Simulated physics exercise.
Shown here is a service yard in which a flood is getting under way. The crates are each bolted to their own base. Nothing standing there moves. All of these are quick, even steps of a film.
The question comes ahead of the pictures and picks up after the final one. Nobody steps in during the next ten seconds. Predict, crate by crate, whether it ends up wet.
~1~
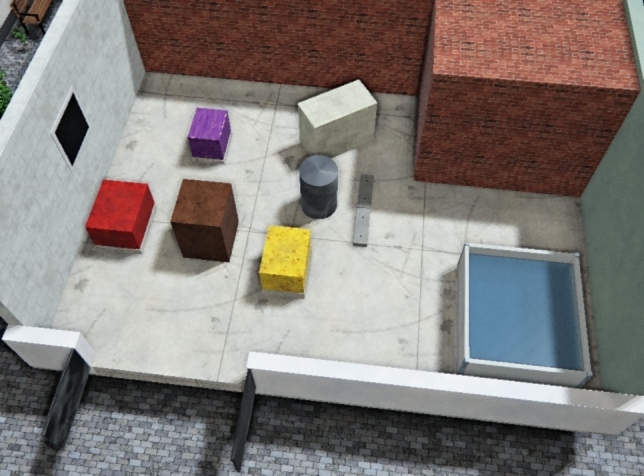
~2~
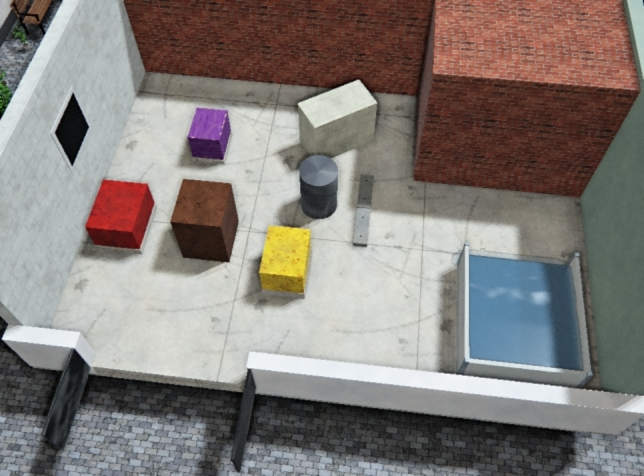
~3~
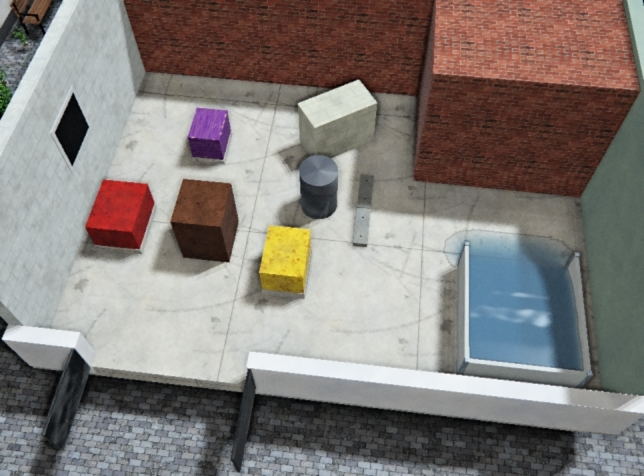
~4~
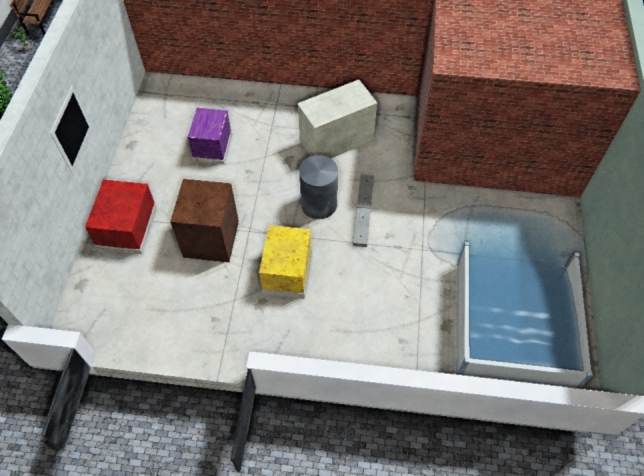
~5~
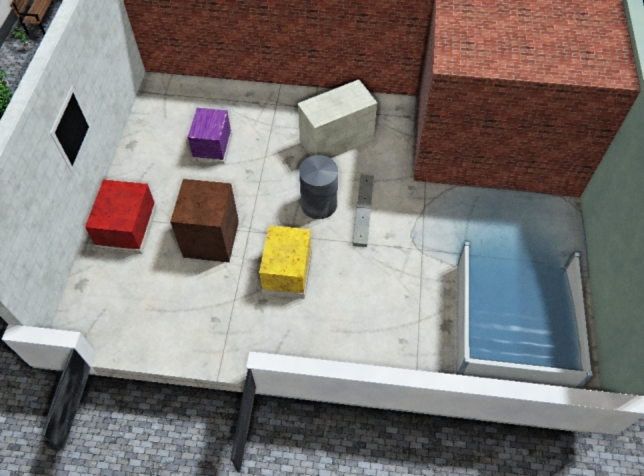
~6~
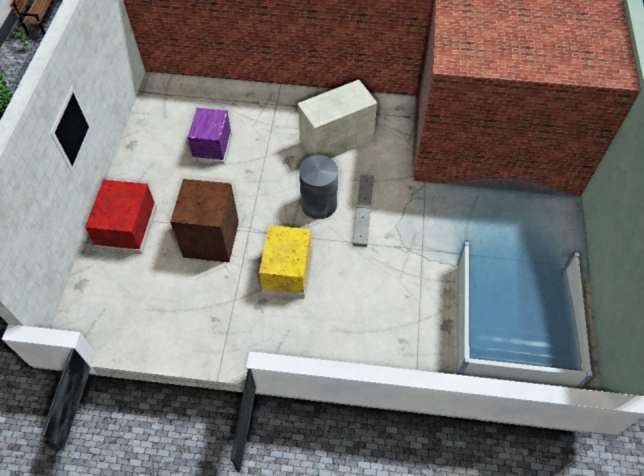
The purple crate ends up dry; the yellow crate ends up dry; the red crate ends up dry.
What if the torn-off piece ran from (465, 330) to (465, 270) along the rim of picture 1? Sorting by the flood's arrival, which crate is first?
It's the crate marked yellow.
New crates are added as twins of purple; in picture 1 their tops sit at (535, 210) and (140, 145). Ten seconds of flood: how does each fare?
First is reached; second is never reached.
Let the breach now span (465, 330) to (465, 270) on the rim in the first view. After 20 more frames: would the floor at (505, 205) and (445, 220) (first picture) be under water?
Waterless, waterless.
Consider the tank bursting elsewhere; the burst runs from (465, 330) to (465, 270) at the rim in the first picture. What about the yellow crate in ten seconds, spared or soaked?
In that case the yellow crate gets flooded.
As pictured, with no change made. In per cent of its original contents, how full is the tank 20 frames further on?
My reading: Near 22 %.
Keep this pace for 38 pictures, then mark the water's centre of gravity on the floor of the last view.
Point: (427, 276).
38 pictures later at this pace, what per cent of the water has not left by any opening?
Close to 100 in a hundred.
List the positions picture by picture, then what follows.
In the first picture, the open tank at (523, 308) is whole and still.
In the second picture, the front is at a hidden place, out from the gap on the open tank's far side.
In the third picture, water pours out on the open tank's far side and has run to a hidden place.
In the fourth picture, the front is at (586, 249), out from the gap on the open tank's far side.
In the fifth picture, the front is at (550, 195), out from the gap on the open tank's far side.
In the sixth picture, the front is at (433, 183), out from the gap on the open tank's far side.
A moment on, water covers 15 % of the floor; the purple crate not reached, the yellow crate not reached, the red crate not reached.
Next, water covers 20 % of the floor; the purple crate not reached, the yellow crate not reached, the red crate not reached.
Then, water covers 45 % of the floor; the purple crate water round its plinth, the yellow crate water round its plinth, the red crate not reached.
Later, water covers 65 % of the floor; the purple crate water round its plinth, the yellow crate water round its plinth, the red crate water round its plinth.
In the end, water covers 90 % of the floor; the purple crate stayed above the water, the yellow crate stayed above the water, the red crate stayed above the water.
